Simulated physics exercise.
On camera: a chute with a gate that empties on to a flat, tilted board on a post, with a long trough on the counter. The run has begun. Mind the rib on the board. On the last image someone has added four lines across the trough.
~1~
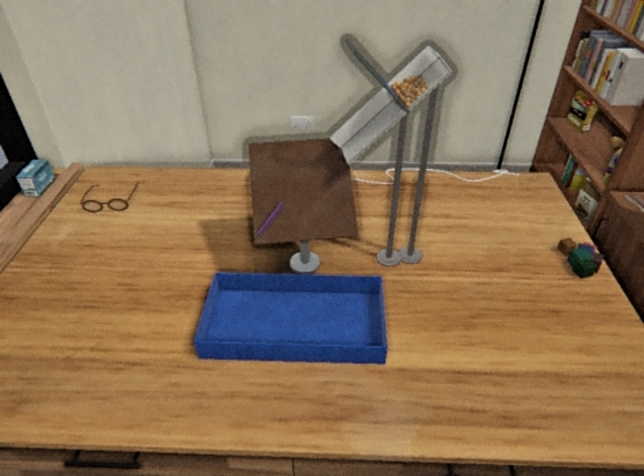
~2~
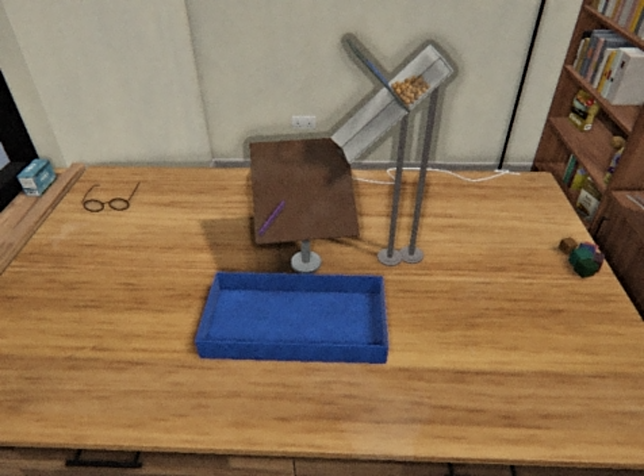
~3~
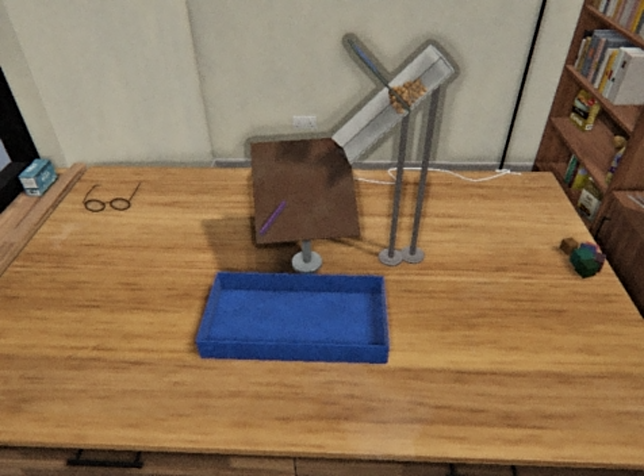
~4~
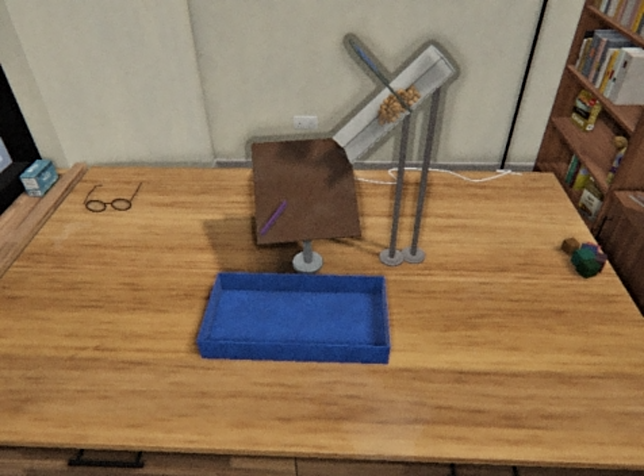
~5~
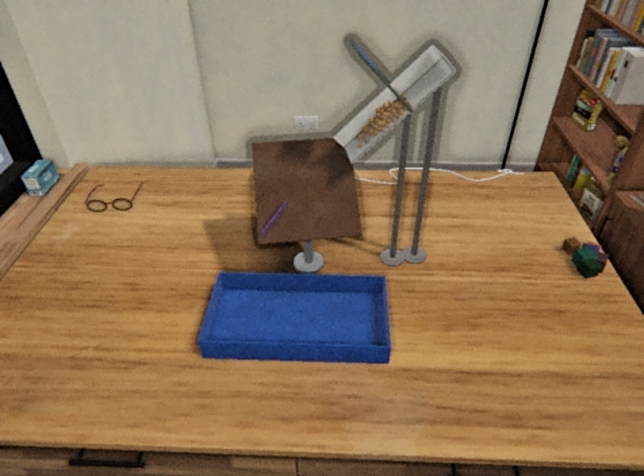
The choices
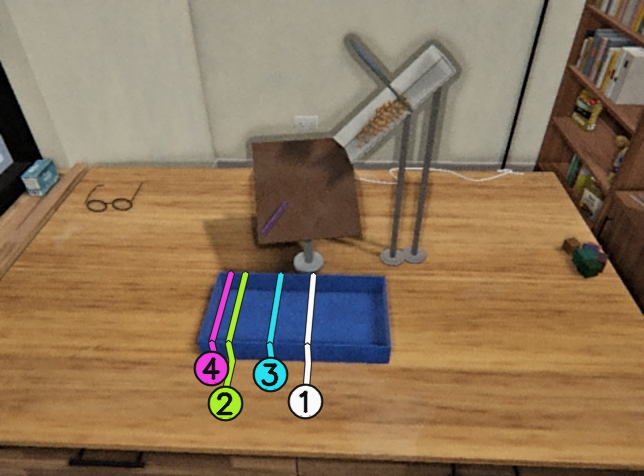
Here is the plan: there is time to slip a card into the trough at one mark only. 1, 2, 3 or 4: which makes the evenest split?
Take 3.
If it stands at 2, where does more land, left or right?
Right.
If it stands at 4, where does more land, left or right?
More lands on the right.
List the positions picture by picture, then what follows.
The first picture shows load behind the gate (409, 88), round wooden beads; lip of the chute (345, 157), sloping fairly steeply.
The second picture shows middle of the board (303, 188), tilted fairly steeply; middle of its low edge (308, 239); of its high edge (299, 140).
The third picture shows front corners of the trough (197, 341) and (389, 347), empty; front of the load (398, 111).
The fourth picture shows middle of the load (398, 105); its front (381, 123), roughly a third of the way to the lip; rib from (286, 201) to (261, 233).
The fifth picture shows middle of the load (384, 115); its front (360, 145), the larger part of the way to the lip.
On the marked copy, line 1 crosses the front rim at (307, 344); line 2 crosses the front rim at (228, 342); line 3 crosses the front rim at (269, 343); line 4 crosses the front rim at (211, 341).
For line 1, of what is caught, the larger part on the left of the divider, about a tenth on the right.
For line 2, of what is caught, about a tenth on the left of the divider, the larger part on the right.
For line 3, of what is caught, roughly two thirds on the left of the divider, roughly a third on the right.
For line 4, of what is caught, about a tenth on the left of the divider, almost all on the right.
